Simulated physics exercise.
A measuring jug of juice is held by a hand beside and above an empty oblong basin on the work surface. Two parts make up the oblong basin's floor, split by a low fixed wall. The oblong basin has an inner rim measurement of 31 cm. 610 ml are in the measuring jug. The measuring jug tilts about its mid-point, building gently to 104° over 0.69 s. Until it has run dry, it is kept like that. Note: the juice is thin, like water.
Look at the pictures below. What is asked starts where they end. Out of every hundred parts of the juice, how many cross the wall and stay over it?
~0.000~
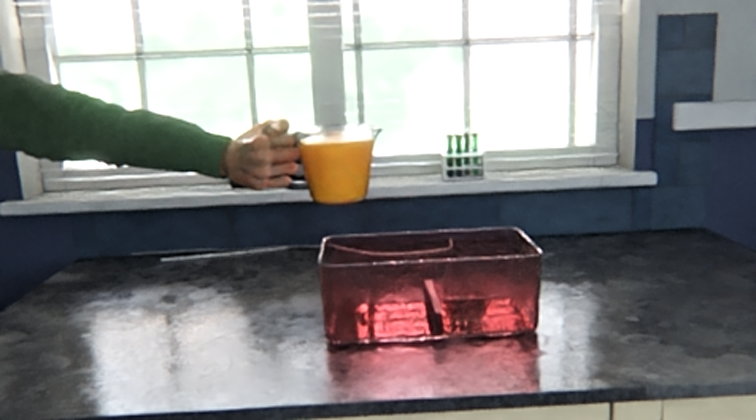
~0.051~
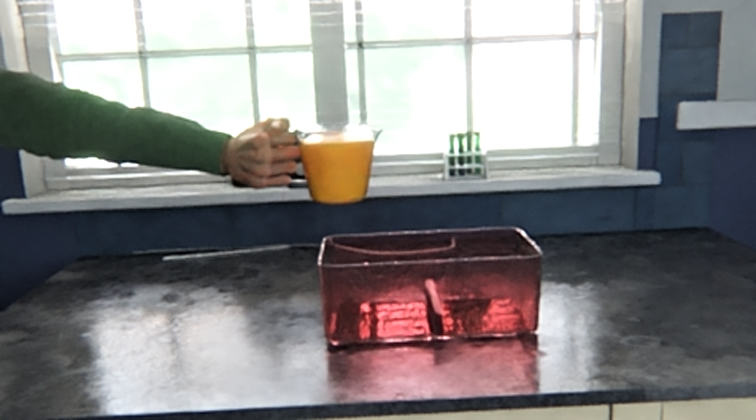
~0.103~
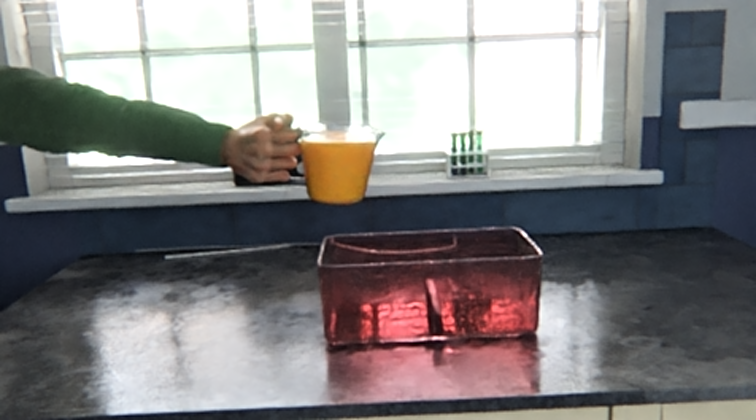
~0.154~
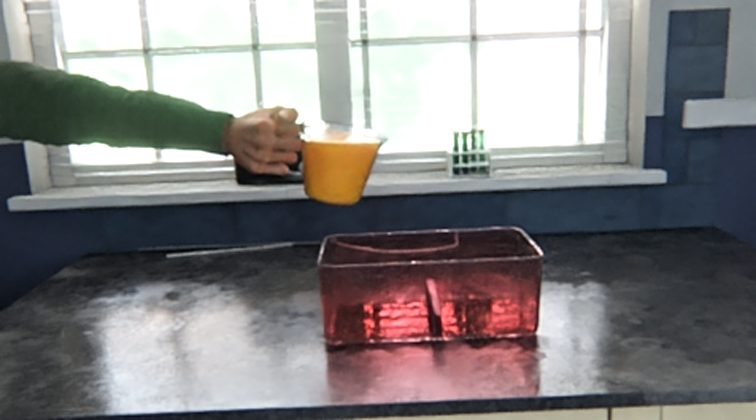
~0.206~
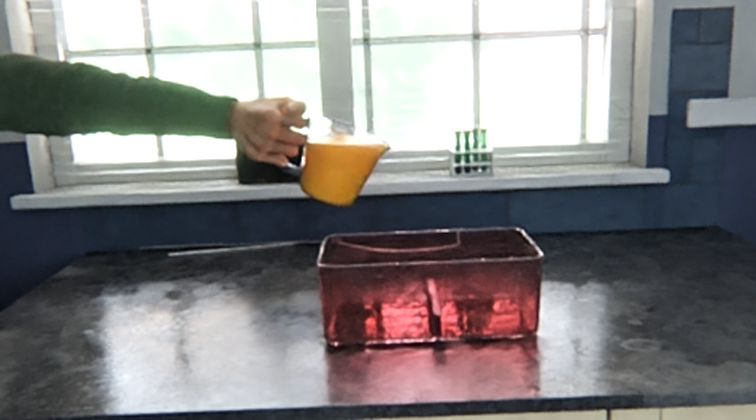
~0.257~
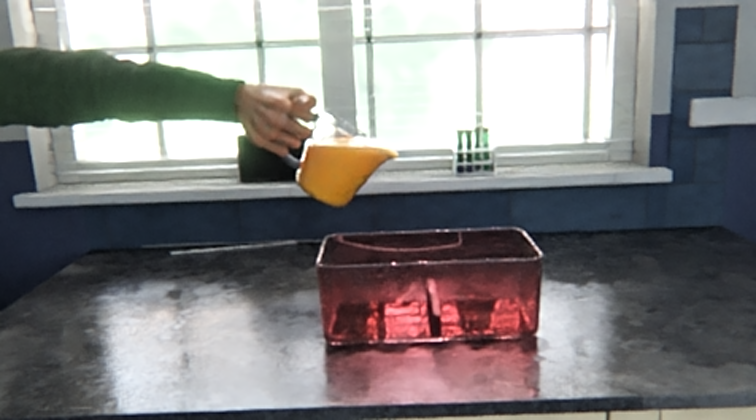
About 36 in every hundred.
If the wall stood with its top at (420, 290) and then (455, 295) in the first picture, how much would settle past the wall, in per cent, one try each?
Around 70 and 10 percent, in that order.
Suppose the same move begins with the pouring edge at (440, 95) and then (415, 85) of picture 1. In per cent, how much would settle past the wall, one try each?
The first try gives 75 percent and the second 85 percent.
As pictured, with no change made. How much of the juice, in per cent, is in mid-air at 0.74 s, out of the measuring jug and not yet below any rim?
Roughly 8 %.
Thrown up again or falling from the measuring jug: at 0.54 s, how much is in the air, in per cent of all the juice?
It comes to roughly 28 per cent.
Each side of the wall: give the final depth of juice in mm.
Left roughly 16 mm; right roughly 10 mm.
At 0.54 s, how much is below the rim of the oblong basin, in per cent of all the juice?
28 %, more or less.
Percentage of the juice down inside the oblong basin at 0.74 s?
About 86 %.
Then, 0.54 s in, the tilt is 92° and 43 per cent is still to pour, 9 is left of the wall and 20 right of it.
Then, 0.74 s in, the tilt is 104° and 6 per cent is still to pour, 51 is left of the wall and 36 right of it.
Then, 0.96 s in, the tilt is 104° and 0 per cent is still to pour, 62 is left of the wall and 36 right of it.
Then, 1.19 s in, the tilt is 104° and 0 per cent is still to pour, 62 is left of the wall and 36 right of it.
Finally, 62 per cent lies left of the wall, 36 right of it and 1 outside.
